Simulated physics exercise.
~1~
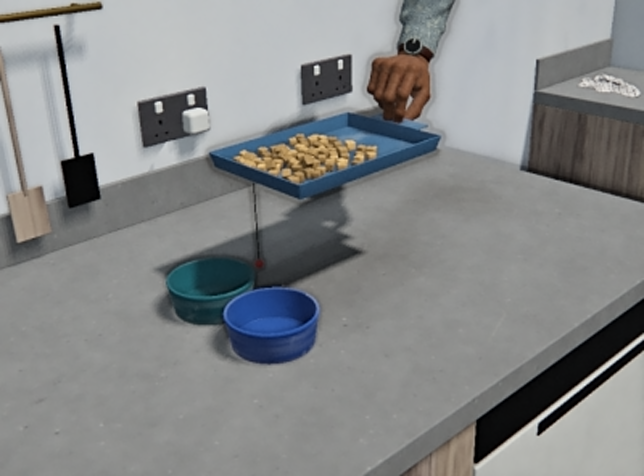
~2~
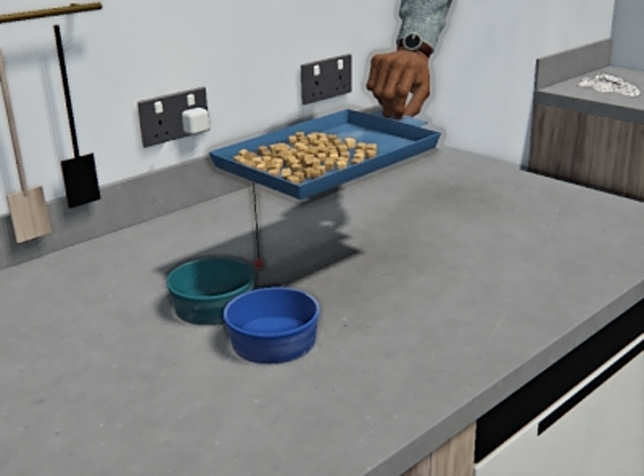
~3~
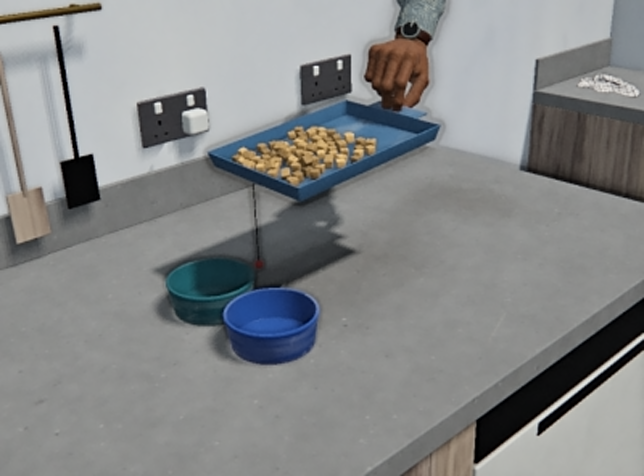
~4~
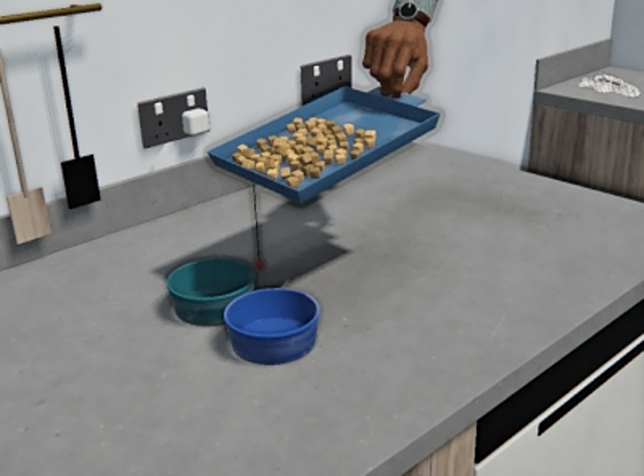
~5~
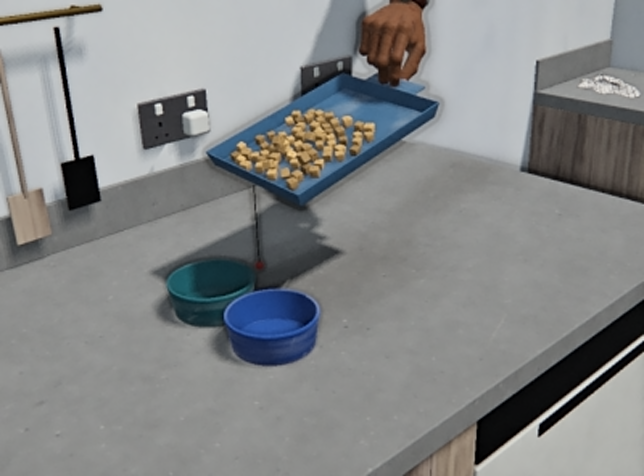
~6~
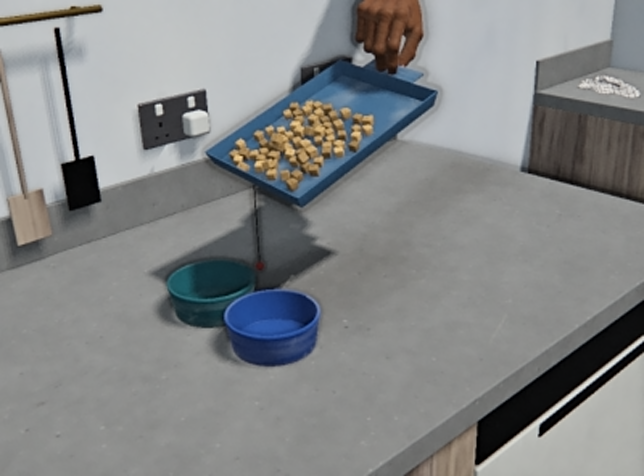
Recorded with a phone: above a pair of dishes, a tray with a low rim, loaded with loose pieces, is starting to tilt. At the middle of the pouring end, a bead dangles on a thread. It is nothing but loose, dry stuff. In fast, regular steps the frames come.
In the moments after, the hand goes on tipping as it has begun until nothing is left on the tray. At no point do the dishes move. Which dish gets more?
The right dish.
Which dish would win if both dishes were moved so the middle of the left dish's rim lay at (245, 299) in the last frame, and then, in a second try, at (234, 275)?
With the dishes at the first place it's the left-side dish, and at the second it's the right-side dish.
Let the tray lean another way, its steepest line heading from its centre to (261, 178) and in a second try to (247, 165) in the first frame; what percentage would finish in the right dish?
First case about 20 percent; second case about 0 percent.
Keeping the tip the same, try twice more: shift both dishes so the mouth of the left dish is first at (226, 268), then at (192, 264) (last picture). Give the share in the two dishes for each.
Close to 30 in a hundred, then close to 40 in a hundred.
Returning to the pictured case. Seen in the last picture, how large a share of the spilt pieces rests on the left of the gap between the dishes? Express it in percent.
About 80 percent of the spill.
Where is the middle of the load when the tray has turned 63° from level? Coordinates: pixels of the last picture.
About (275, 158).
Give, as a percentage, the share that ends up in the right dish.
Roughly 50 %.
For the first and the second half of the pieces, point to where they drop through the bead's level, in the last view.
About (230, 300) to begin with, then about (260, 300).
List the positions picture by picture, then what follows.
In the first frame, corners of the pouring end near (215, 152) and (300, 183), level; middle of the load near (301, 158), small wooden cubes; left dish near (176, 304); right dish near (236, 340); bead on its thread near (259, 264).
In the second frame, corners of the pouring end near (214, 152) and (300, 183), level; middle of the load near (301, 157).
In the third frame, corners of the pouring end near (213, 152) and (299, 185), tipped barely, lowest at the right corner; middle of the load near (300, 155).
In the fourth frame, corners of the pouring end near (213, 151) and (299, 188), tipped a little, lowest at the right corner; middle of the load near (300, 150).
In the fifth frame, corners of the pouring end near (212, 151) and (298, 191), tipped a little, lowest at the right corner; middle of the load near (299, 147).
In the sixth frame, corners of the pouring end near (211, 151) and (298, 194), tipped clearly, lowest at the right corner; middle of the load near (298, 143); left dish near (177, 306); right dish near (237, 342).
Shortly afterwards, tray tipped steeply; the whole lot on the tray.
Next, tray tipped past a quarter turn; all but a few on the tray; only a few in the left dish.
Some moments later, tray tipped past a quarter turn; near half in the right dish; a little in the left dish; near a third outside both.
In the end, tray tipped past a quarter turn; near half in the right dish; a little in the left dish; near a third outside both.
